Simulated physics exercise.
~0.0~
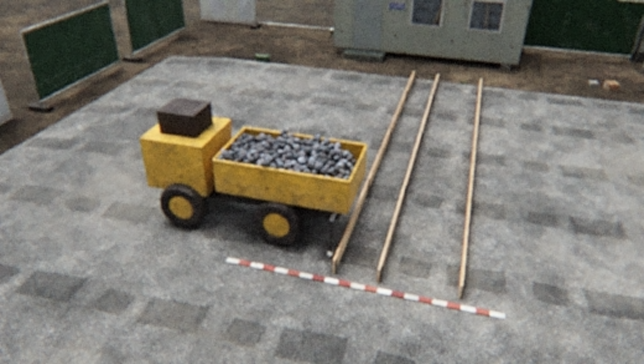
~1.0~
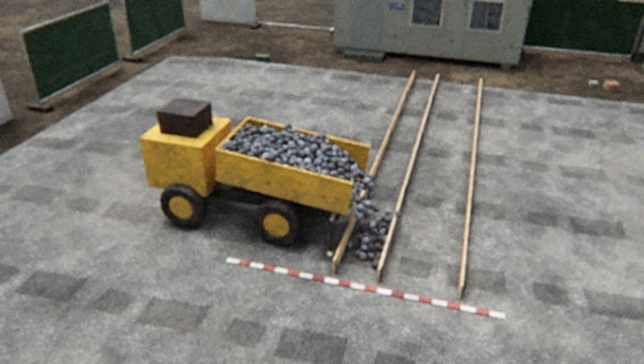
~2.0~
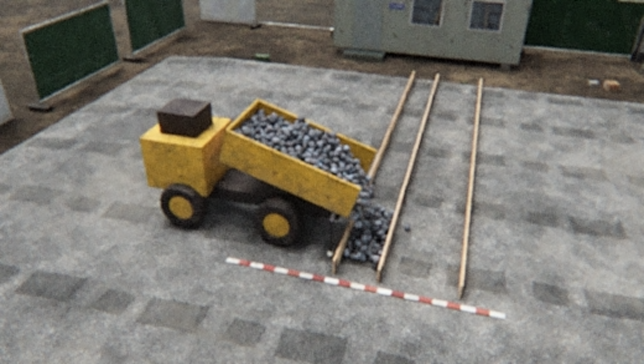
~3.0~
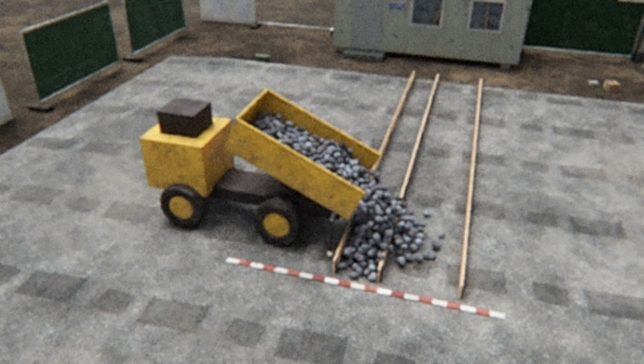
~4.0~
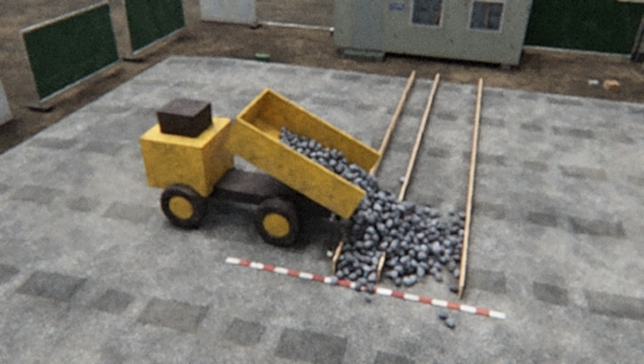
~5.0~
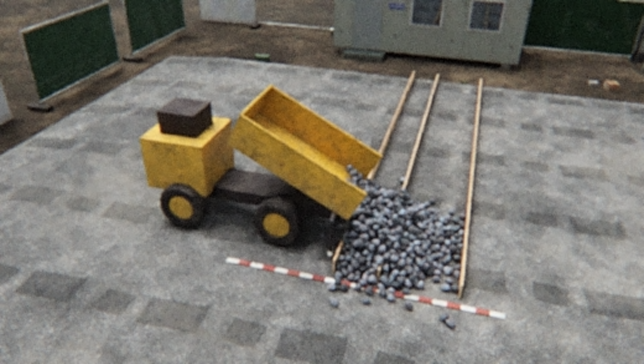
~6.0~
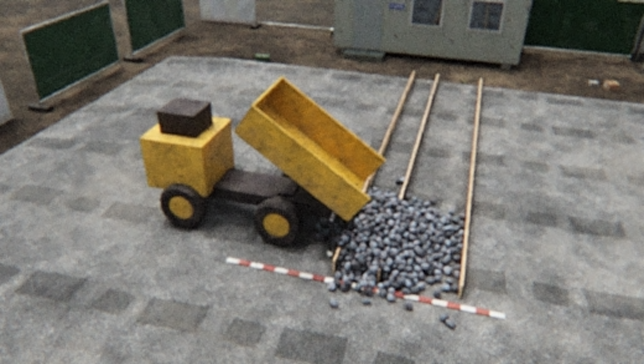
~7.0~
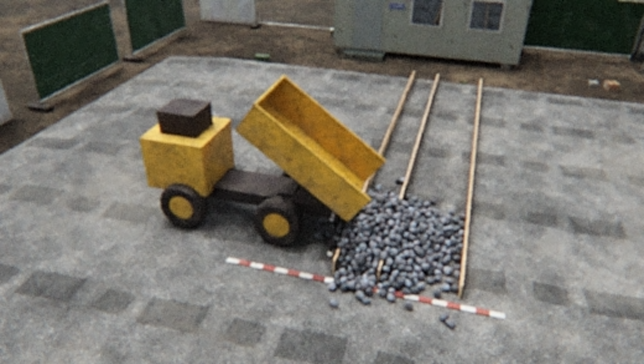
On a grey paved yard with green fence panels and a pale cabin behind, a yellow tipping vehicle stands with its bed full of grey stones, beside three long wooden planks and a red and white striped staff. The bed begins to tilt and the first stones spill off its right end between the nearest planks. As it rises more steeply, the stones pour out and spread right towards the farthest plank, a few rolling past the staff. The bed pauses, then tips higher and empties. It stays raised above a broad, still heap lying mostly between the planks.
